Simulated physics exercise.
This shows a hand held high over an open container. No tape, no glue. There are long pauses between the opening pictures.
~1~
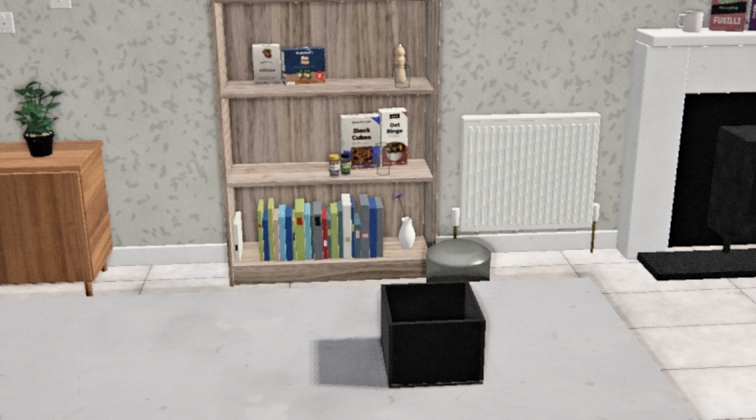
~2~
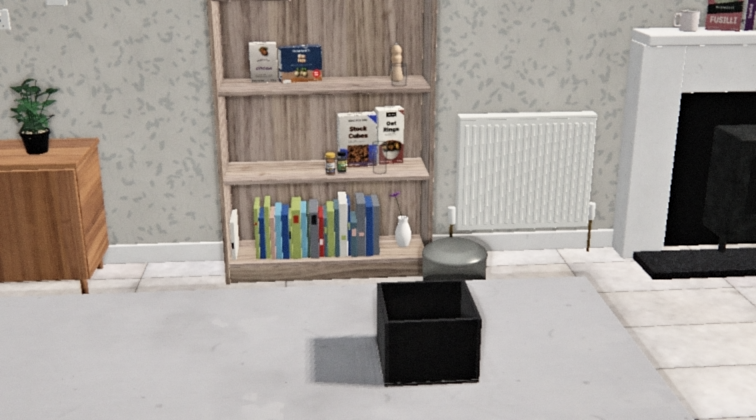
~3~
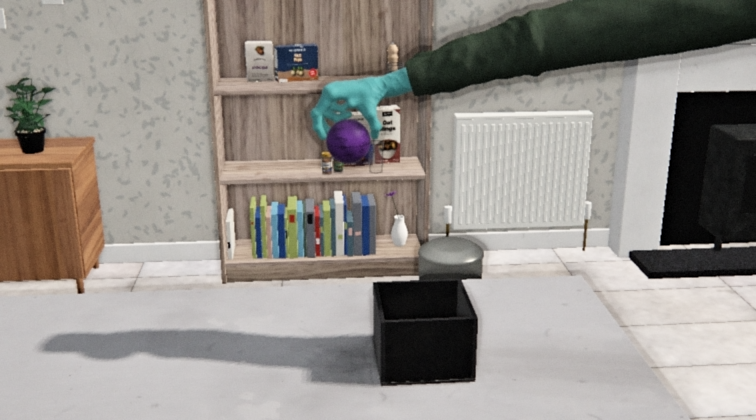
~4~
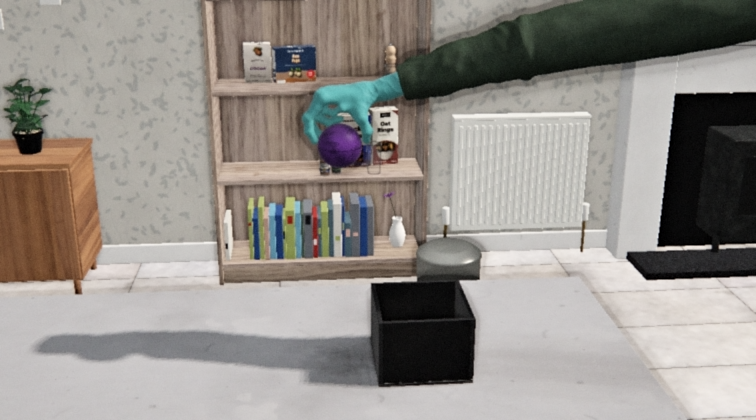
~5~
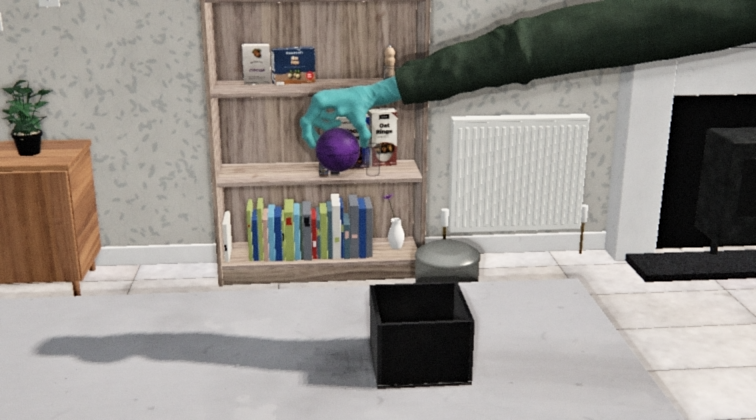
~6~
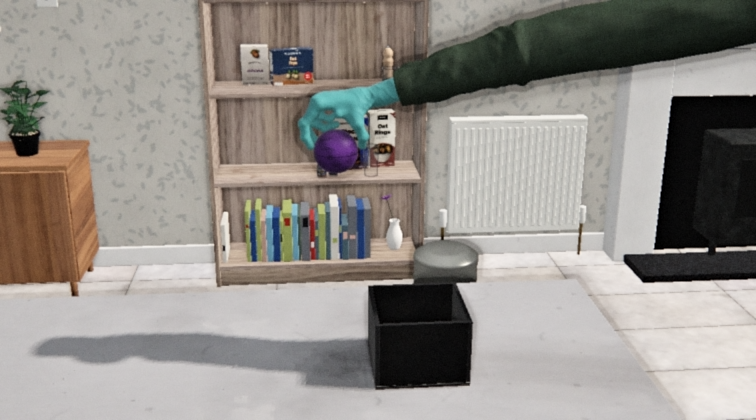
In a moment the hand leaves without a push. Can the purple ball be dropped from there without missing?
In the end the purple ball misses.
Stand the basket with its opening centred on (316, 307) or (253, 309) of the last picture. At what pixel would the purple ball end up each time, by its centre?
It ends around (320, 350) and (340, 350).
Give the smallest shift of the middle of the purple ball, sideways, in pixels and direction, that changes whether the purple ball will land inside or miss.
Roughly 40 pixels right.
Then, 0.18 s on from there, purple ball displaced about its own width near (337, 203).
Then, 0.26 s on from there, purple ball on its way down near (338, 274).
In the end, the purple ball falls beside it, near (339, 349).
